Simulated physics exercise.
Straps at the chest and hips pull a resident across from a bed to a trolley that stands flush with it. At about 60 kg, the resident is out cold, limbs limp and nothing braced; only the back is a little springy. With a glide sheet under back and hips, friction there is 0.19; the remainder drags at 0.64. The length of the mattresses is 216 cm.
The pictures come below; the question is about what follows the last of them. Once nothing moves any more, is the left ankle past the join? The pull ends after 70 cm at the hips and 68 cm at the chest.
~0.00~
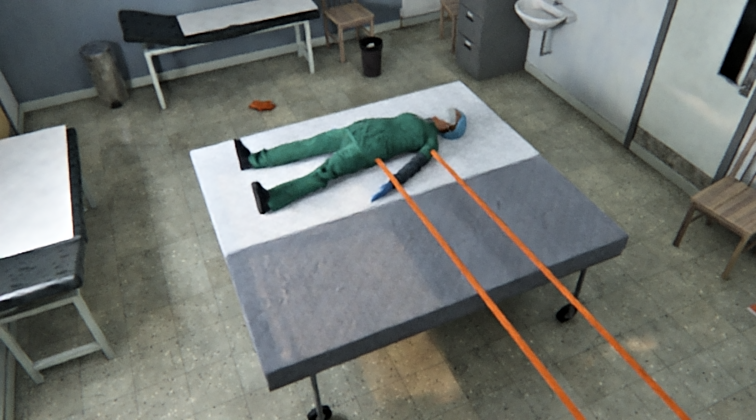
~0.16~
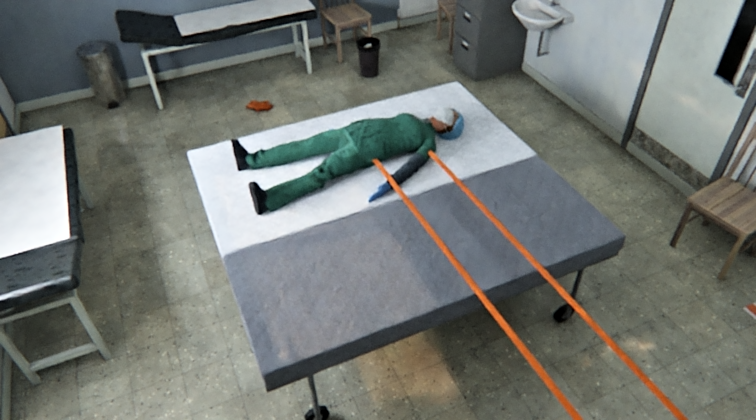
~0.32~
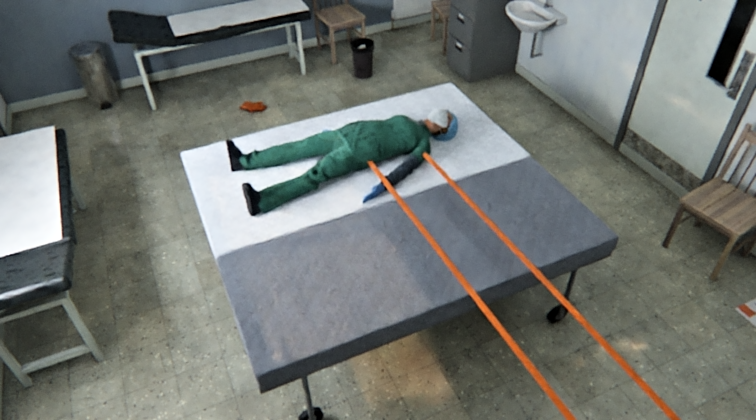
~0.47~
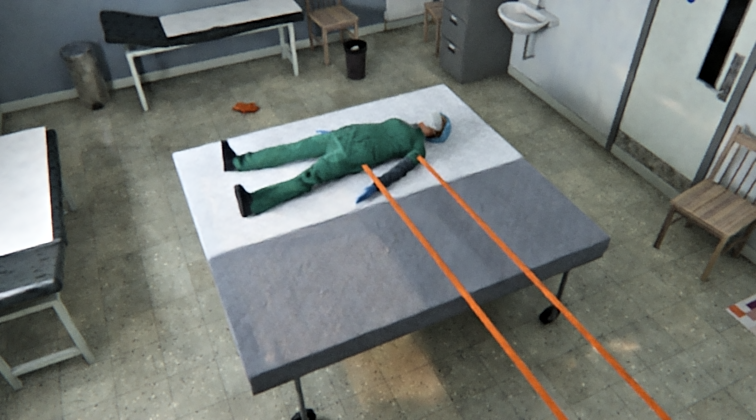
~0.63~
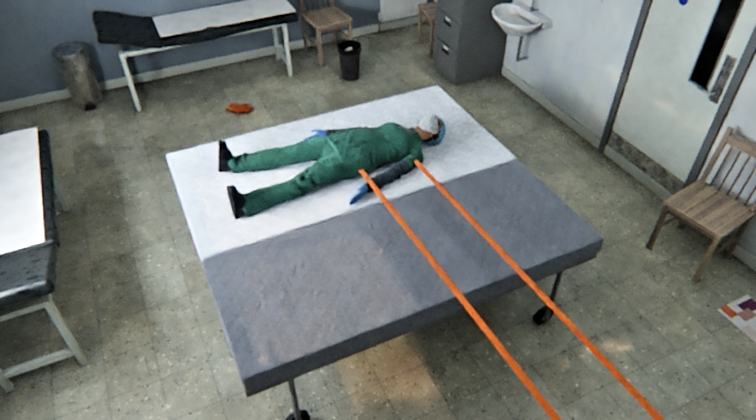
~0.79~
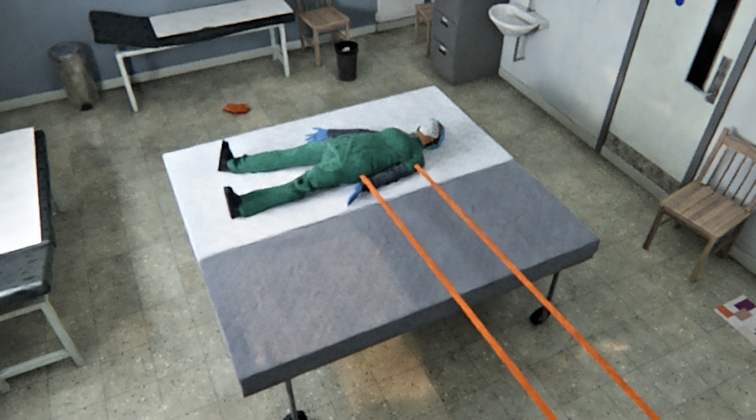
No.
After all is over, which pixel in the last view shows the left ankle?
(266, 220).
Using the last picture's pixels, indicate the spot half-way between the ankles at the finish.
I'd put it at roughly (272, 196).
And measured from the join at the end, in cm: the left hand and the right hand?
Left hand 40 past, right hand 52 short.
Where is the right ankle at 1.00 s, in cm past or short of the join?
Short by some 68 cm.
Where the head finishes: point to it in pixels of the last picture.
I'd say about pixel (475, 177).
After 1.00 s the left ankle is 26 cm short of the join, near (243, 207) in the last picture's view; the right ankle 68 cm short of the join.
After 1.50 s the left ankle is 22 cm short of the join, near (256, 208) in the last picture's view; the right ankle 58 cm short of the join.
After 2.00 s the left ankle is 11 cm short of the join, near (266, 218) in the last picture's view.
At rest, 2.9 s, head crosses the join; left hand crosses the join; right hand stops short of the join; left ankle stops short of the join; right ankle stops short of the join; right knee stops short of the join.
